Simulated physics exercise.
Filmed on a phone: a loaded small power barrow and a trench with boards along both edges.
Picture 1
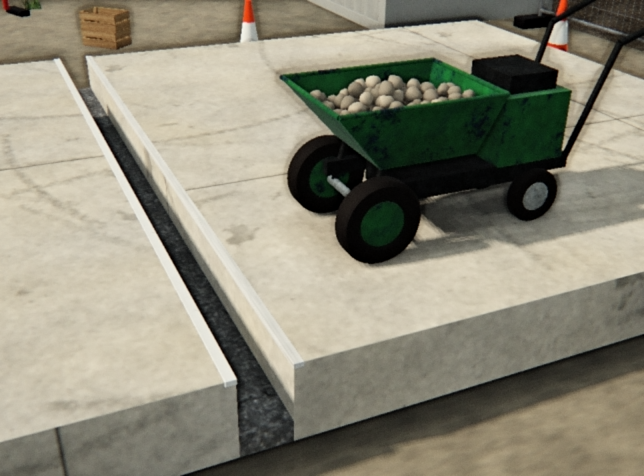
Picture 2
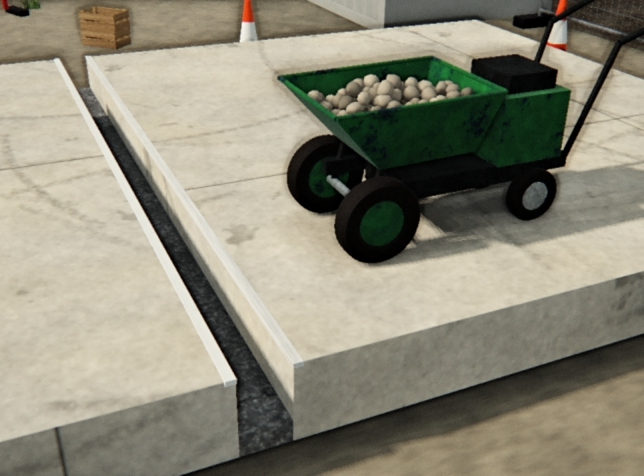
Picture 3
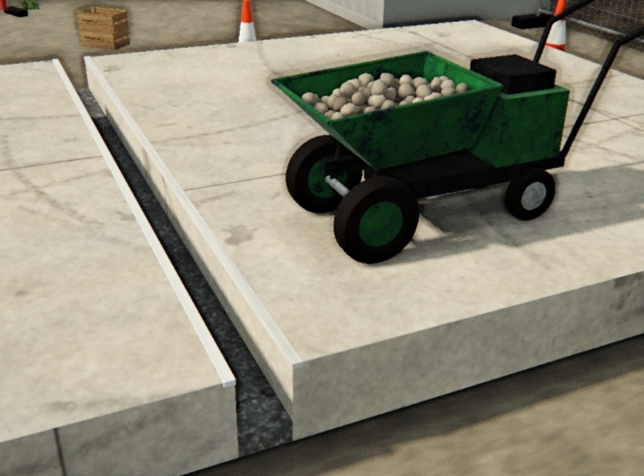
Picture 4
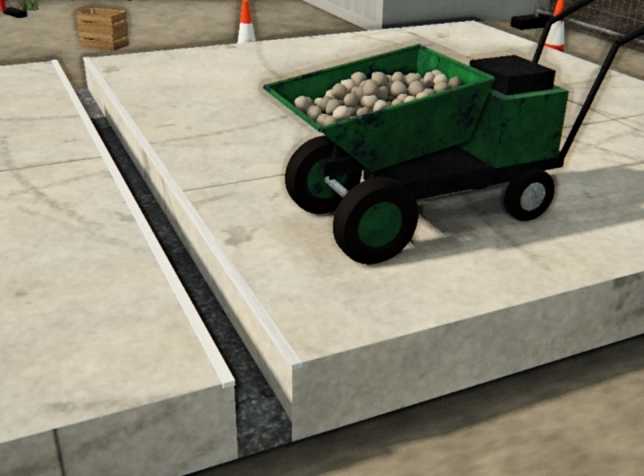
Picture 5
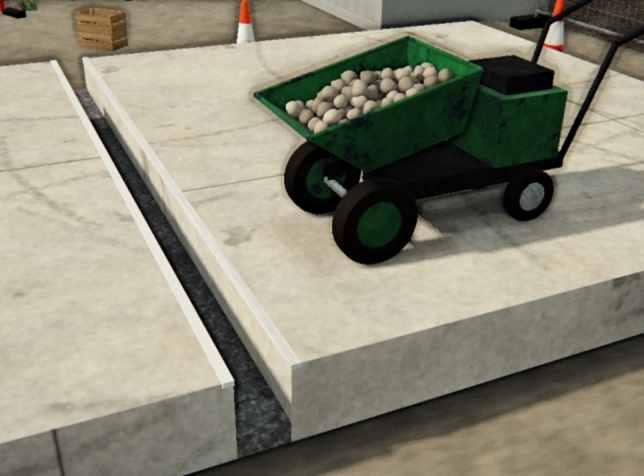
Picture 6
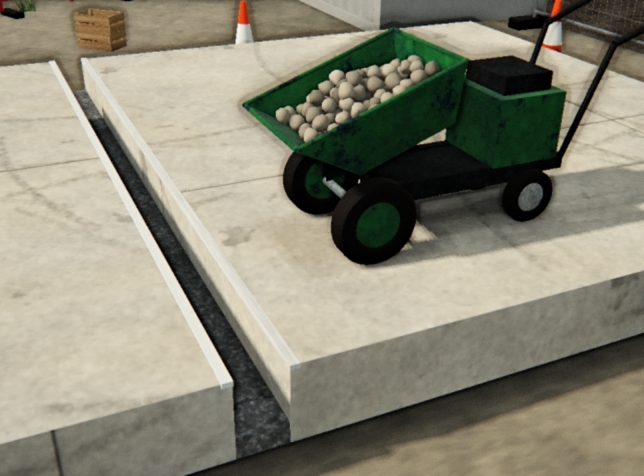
The green skip of a small barrow, loaded with pebbles, gradually tilts forward to the left.
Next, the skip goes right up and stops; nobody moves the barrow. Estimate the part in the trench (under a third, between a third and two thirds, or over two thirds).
Between the edges lies more than two thirds of the load.
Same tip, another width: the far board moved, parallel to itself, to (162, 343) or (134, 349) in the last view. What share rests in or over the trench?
About 100 and 100 per cent.
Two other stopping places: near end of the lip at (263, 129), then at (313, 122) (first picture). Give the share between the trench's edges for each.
First some 0, then 70 per cent.
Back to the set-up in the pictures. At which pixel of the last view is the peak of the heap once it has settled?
At about (194, 253).
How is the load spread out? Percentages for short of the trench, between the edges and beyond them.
Short near 10; between near 85; beyond near 5.
Just after the last frame, skip tipped steeply; every one in the skip.
A moment on, skip tipped right over; the larger part in the skip; just a few short of the trench; about a tenth in or heaped over the trench; just a few falling.
Further on, skip tipped right over; about a tenth in the skip; about a tenth short of the trench; the larger part in or heaped over the trench; about a tenth beyond it.
When it is over, skip tipped right over; just a few in the skip; about a tenth short of the trench; the larger part in or heaped over the trench; about a tenth beyond it.
